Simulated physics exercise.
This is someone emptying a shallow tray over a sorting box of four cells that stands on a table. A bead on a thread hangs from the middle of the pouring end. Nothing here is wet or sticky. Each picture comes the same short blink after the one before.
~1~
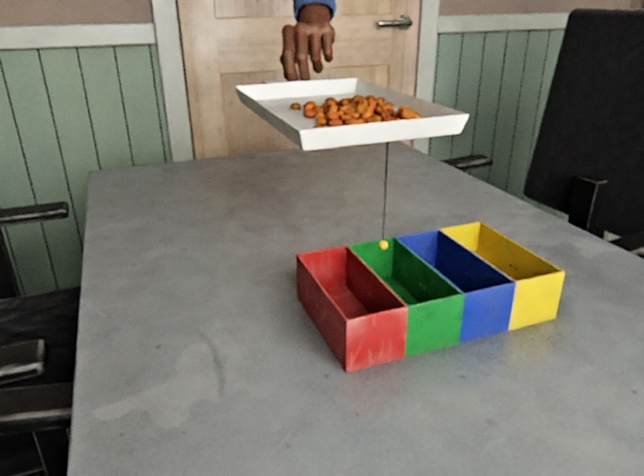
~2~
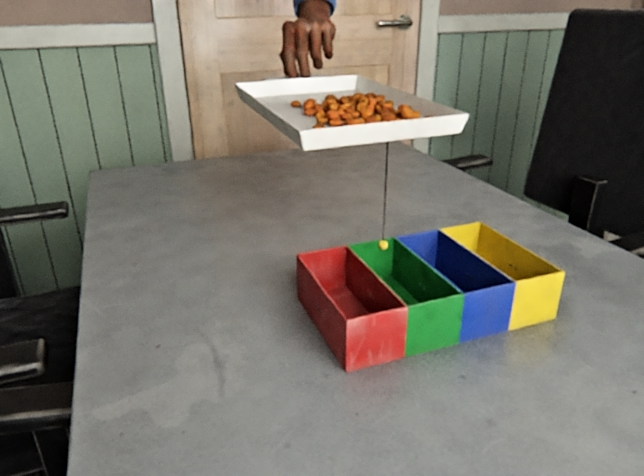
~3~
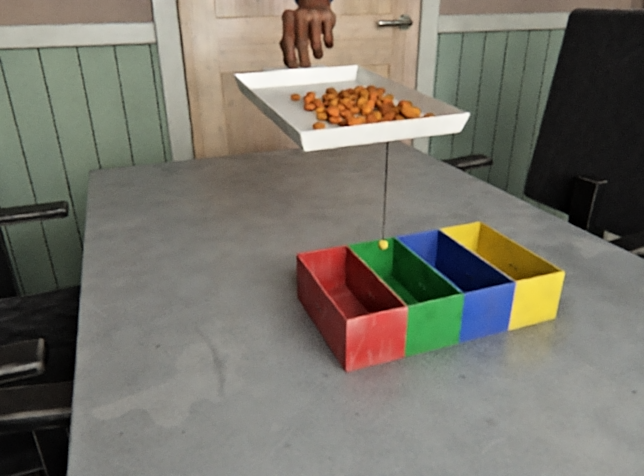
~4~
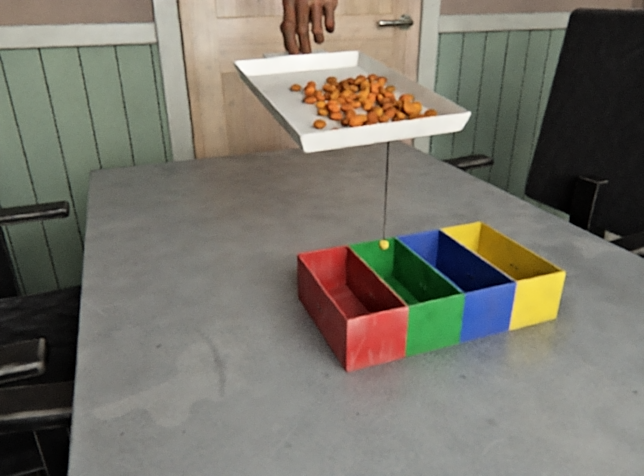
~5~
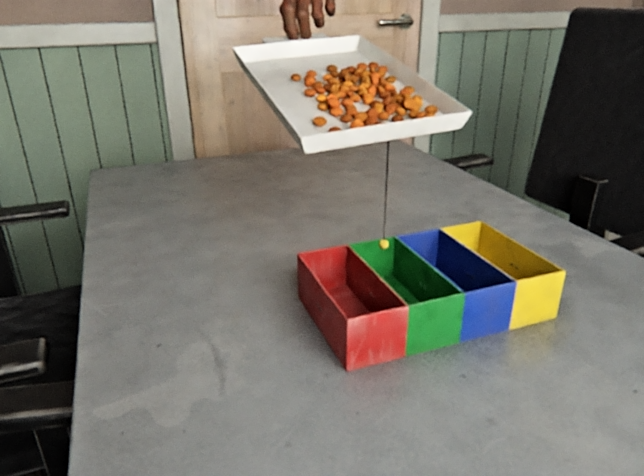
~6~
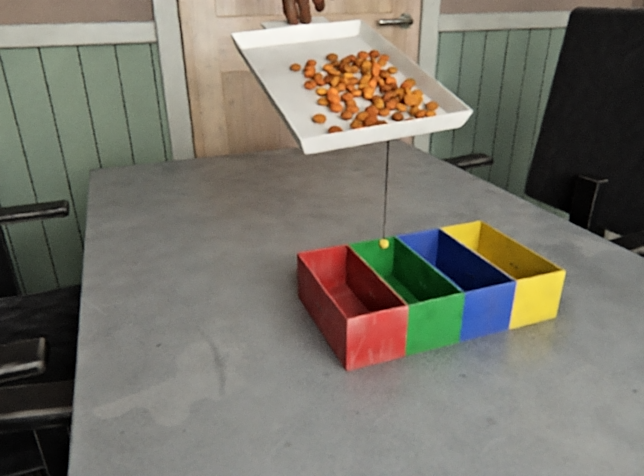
A white tray of orange-brown kibble, held at its far edge by a hand, hangs above a grey table seen from a fixed, slightly raised view, with green panelling, a wooden door and dark chairs around. Below it sit red, green, blue and yellow cells, left to right, and a yellow bead on a thread. The hand steadily raises the far edge, steepening the tray, whose near edge dips slightly leftward.
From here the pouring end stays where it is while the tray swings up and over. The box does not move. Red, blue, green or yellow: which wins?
Most goes to the red cell.
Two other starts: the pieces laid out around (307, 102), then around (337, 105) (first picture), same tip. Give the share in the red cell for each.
Roughly 50 per cent, and 50 per cent.
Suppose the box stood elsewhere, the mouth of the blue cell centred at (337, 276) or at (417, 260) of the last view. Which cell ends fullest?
In turn: Blue; red.
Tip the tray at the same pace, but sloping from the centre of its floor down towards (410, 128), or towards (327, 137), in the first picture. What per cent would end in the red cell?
The first gives 0 %, the second 60 %.
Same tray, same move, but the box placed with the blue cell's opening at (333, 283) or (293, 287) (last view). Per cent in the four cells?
About 90 and 70 per cent.
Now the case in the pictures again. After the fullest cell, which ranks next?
The runner-up: Green.
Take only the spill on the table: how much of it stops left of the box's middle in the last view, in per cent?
It comes to 90 per cent or so.
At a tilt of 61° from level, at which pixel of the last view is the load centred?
Close to (363, 117).
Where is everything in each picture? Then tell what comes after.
In the first frame, corners of the pouring end at (304, 129) and (461, 114), level; middle of the load at (361, 113), bits of cat kibble; bead on its thread at (383, 245); red cell at (377, 334); green cell at (434, 321); blue cell at (487, 308); yellow cell at (537, 296).
In the second frame, corners of the pouring end at (304, 129) and (462, 113), level; middle of the load at (361, 112).
In the third frame, corners of the pouring end at (304, 130) and (462, 113), tipped barely, lowest at the left corner; middle of the load at (361, 107).
In the fourth frame, corners of the pouring end at (305, 132) and (463, 112), tipped a little, lowest at the left corner; middle of the load at (362, 100).
In the fifth frame, corners of the pouring end at (305, 134) and (464, 110), tipped a little, lowest at the left corner; middle of the load at (363, 93).
In the sixth frame, corners of the pouring end at (305, 136) and (465, 109), tipped clearly, lowest at the left corner; middle of the load at (363, 87); red cell at (377, 333); green cell at (435, 319); blue cell at (488, 307); yellow cell at (537, 295).
Soon, tray tipped steeply; nearly all on the tray; a stray few falling or outside the box.
A while on, tray tipped past a quarter turn; about a quarter on the tray; about a third in the red cell; a small part in the green cell; a stray few in the blue cell; about a third falling or outside the box.
Towards the end, tray tipped past a quarter turn; about half in the red cell; about a quarter in the green cell; a small part in the blue cell; about a quarter falling or outside the box.
Finally, tray tipped past a quarter turn; about half in the red cell; about a quarter in the green cell; a small part in the blue cell; none in the yellow cell; about a quarter outside the box.
